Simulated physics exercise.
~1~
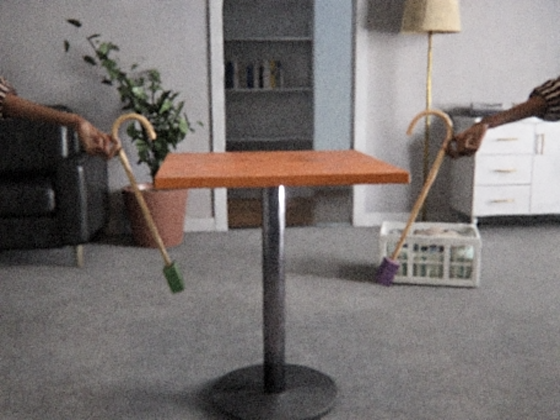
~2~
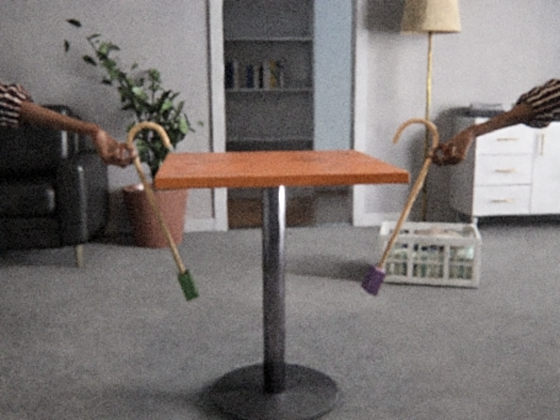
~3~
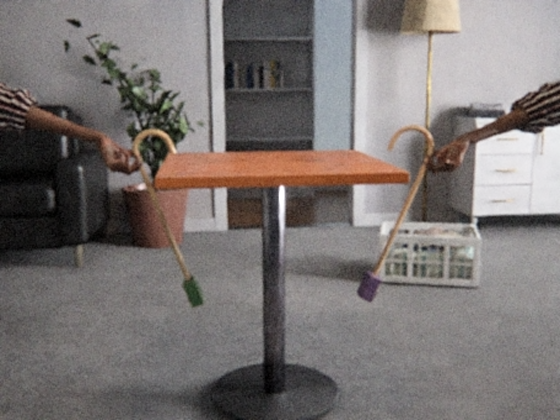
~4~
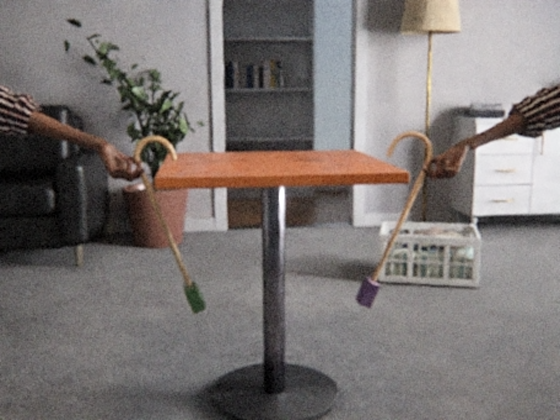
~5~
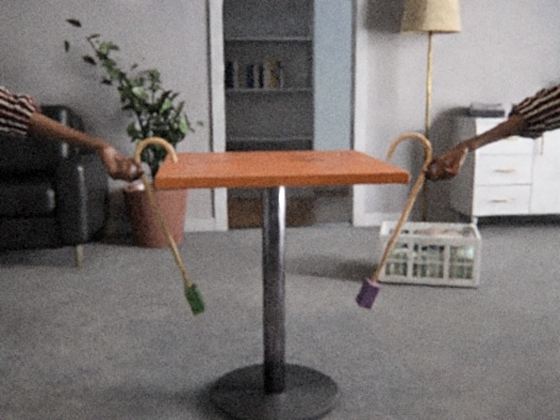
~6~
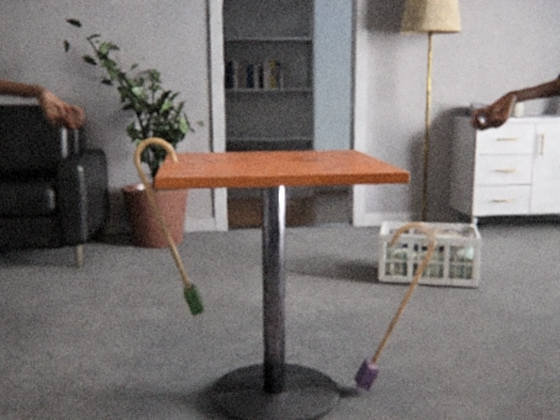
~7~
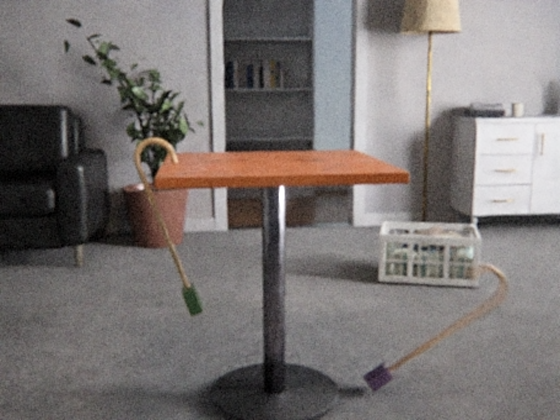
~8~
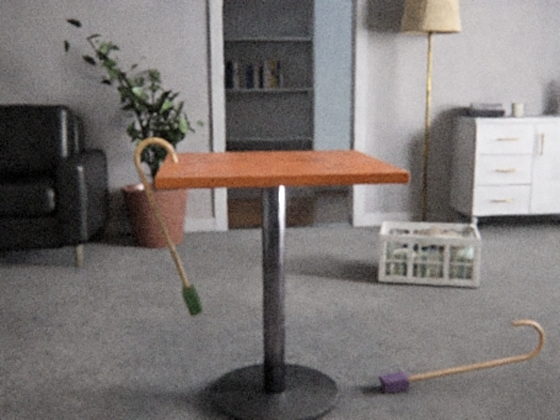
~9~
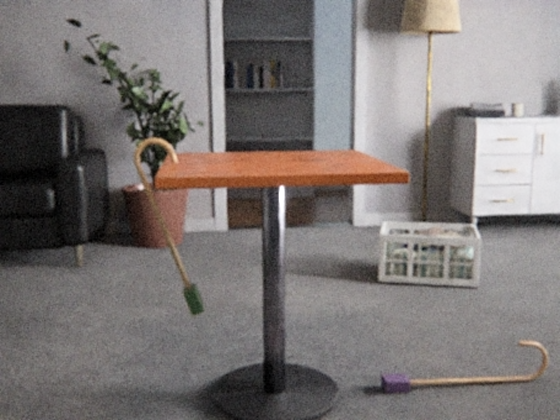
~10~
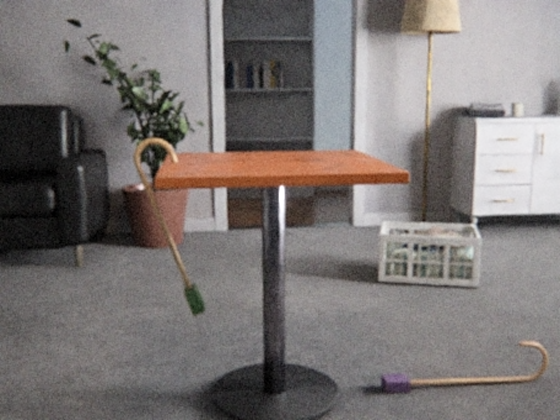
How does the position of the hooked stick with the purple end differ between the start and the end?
At the start it is held upright at a slant by a hand near the right side of the table. At the end it lies flat on the floor, lower and to the right of the table's base.
